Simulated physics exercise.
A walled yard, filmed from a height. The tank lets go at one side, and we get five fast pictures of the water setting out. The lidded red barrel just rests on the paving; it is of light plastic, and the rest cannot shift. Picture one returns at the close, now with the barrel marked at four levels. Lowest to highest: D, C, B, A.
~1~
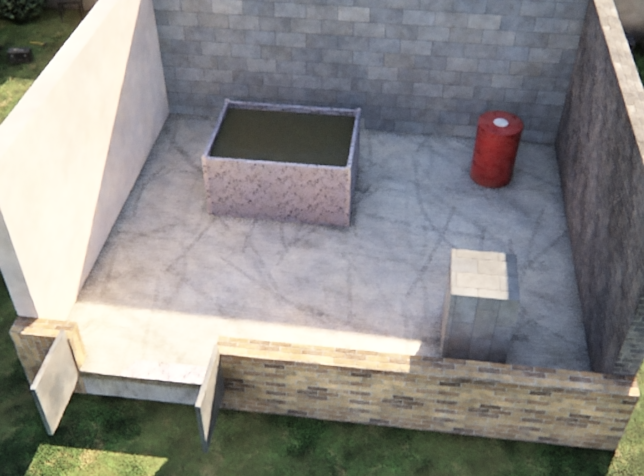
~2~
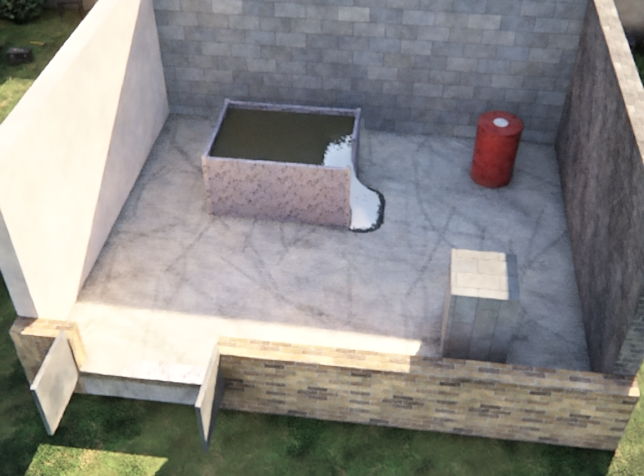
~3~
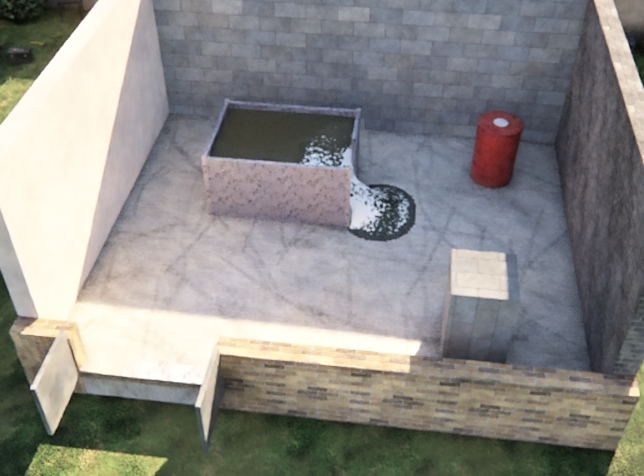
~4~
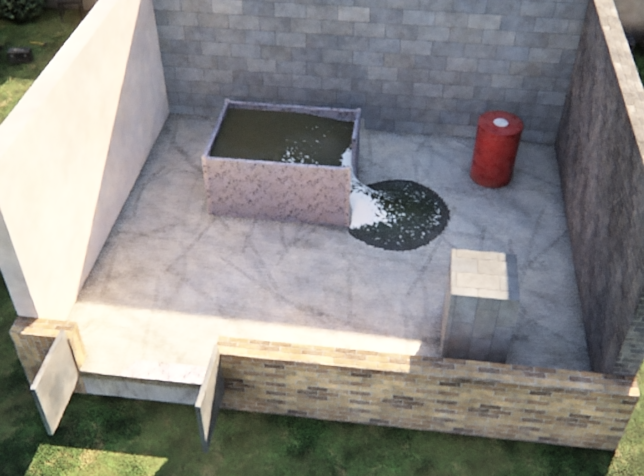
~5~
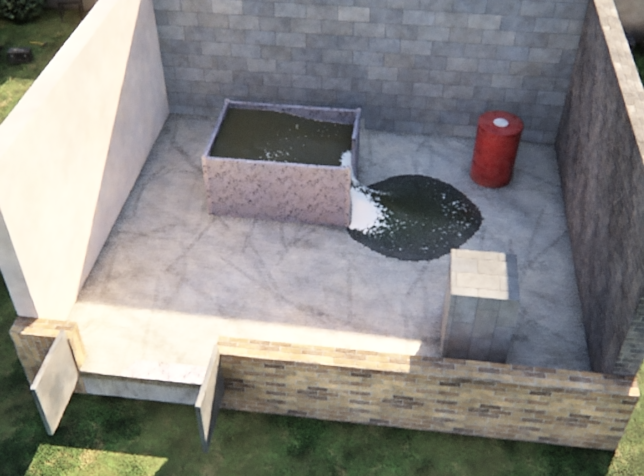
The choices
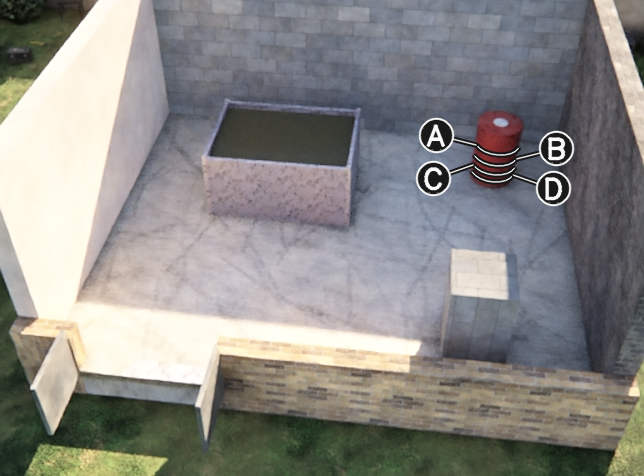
In a walled yard seen from above, a full tank of dark water stands on pale ground, with a red barrel to its right and an open gate at the front left. Water pours from the tank's right side, foaming white, and spreads rightward across the ground in a widening dark puddle.
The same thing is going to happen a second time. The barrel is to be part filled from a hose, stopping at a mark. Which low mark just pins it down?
Go for C.
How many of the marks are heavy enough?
Three.
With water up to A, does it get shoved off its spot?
No, not at all.
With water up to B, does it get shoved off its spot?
No, not at all.
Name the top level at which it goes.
D.
On the marked copy, A at (498, 155); B at (496, 165); C at (494, 174); D at (493, 181); from the bottom up D, C, B, A.
If A is chosen, it does not move.
If B is chosen, it does not move.
If C is chosen, it does not move.
If D is chosen, it is pushed about its own width away.
